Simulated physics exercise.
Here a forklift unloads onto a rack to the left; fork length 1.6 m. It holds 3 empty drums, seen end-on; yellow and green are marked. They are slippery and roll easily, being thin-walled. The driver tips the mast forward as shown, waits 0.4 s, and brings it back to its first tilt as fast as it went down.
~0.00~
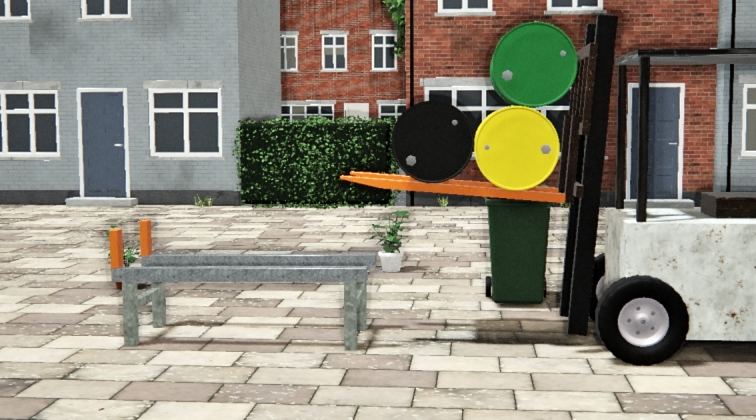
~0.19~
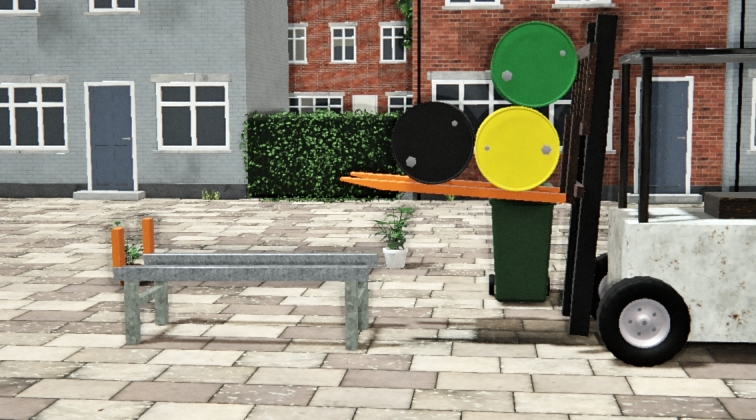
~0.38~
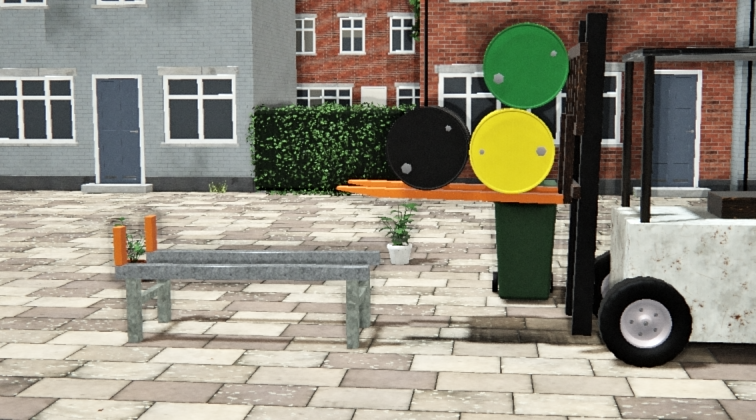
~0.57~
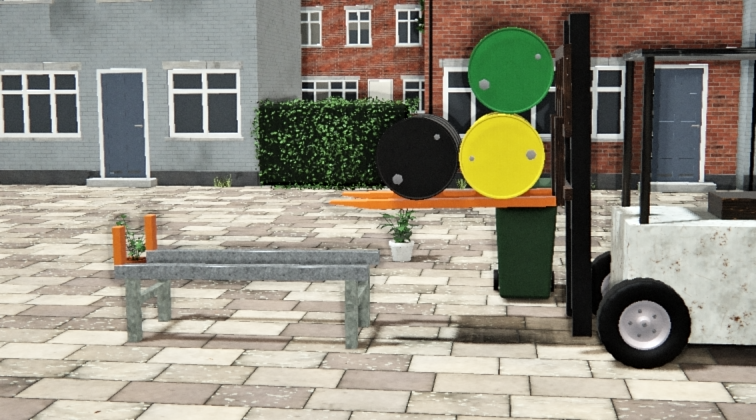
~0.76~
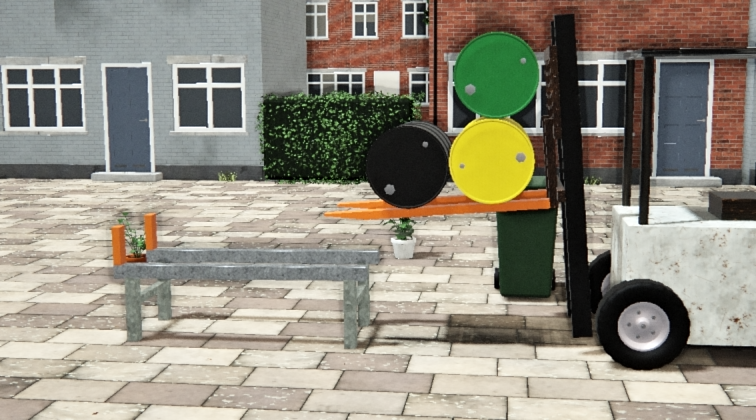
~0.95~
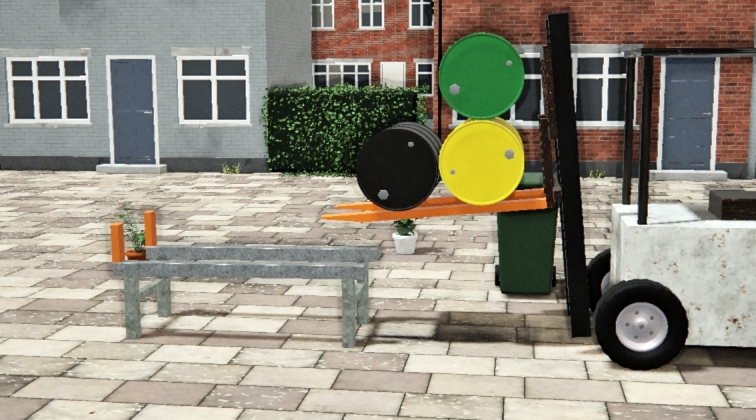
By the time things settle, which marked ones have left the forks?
The yellow one is kept aboard; the green one leaves the forks.
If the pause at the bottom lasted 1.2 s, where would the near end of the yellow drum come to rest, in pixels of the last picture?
Near (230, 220).
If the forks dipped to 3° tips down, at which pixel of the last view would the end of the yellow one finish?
Near (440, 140).
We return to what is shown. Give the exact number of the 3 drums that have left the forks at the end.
2 of them.
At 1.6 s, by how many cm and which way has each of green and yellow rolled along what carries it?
Green 65 left, yellow 35 left.
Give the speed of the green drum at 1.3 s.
Near 0.8 m/s.
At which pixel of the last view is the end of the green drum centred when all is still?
Around (359, 226).
By 1.3 s, yellow is on the forks, 105 cm from the tips, rolling left; green is up on others, 100 cm from the tips, rolling left; 0 of 3 have left the forks.
By 1.6 s, yellow is on the forks, 85 cm from the tips, rolling left; green is up on others, 60 cm from the tips, rolling left; 0 of 3 have left the forks.
By 1.9 s, yellow is on the forks, 65 cm from the tips, rolling left; green is up on others, 20 cm from the tips, rolling left; 0 of 3 have left the forks.
By 2.3 s, yellow is on the forks, 40 cm from the tips, rolling left; green is up on others, 165 cm from the rack's far end, rolling left; 2 of 3 have left the forks.
Finally (5.5 s), yellow is on the forks, 130 cm from the tips; green is on the rack, 185 cm from the rack's far end; 2 of 3 have left the forks.
